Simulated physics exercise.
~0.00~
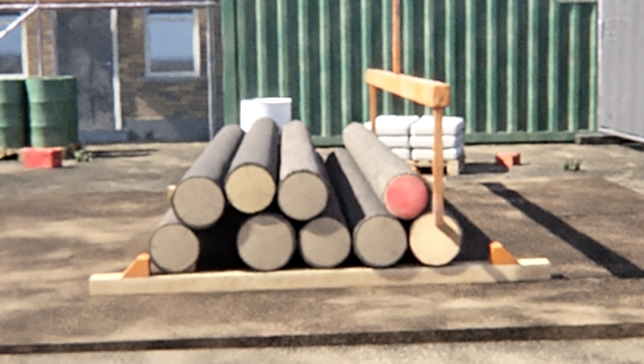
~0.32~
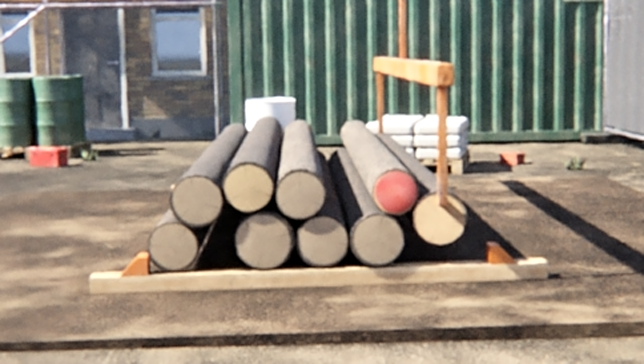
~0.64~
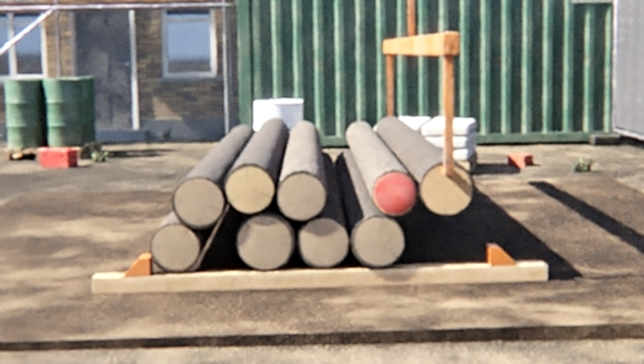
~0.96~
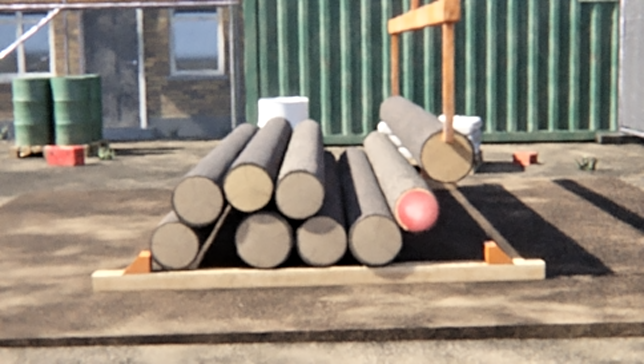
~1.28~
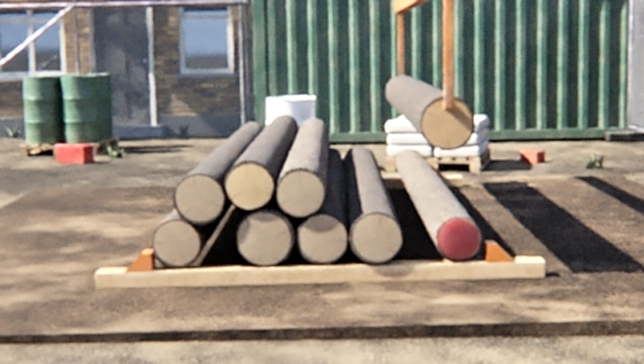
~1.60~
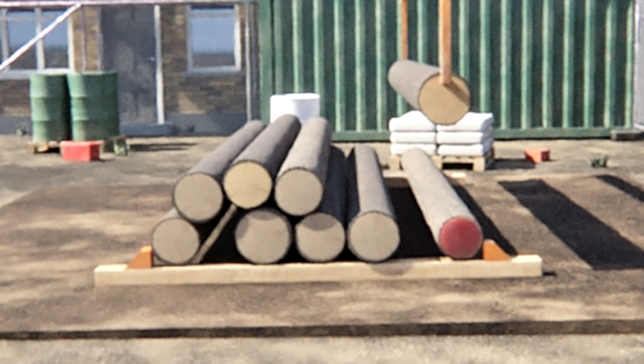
In a sunlit yard before a green corrugated wall, a wooden beam lifts the bottom right pole out of a stack of dark timber poles, and the red-ended one beside it drops down to the right, settling against the right chock while the lifted pole hangs above.
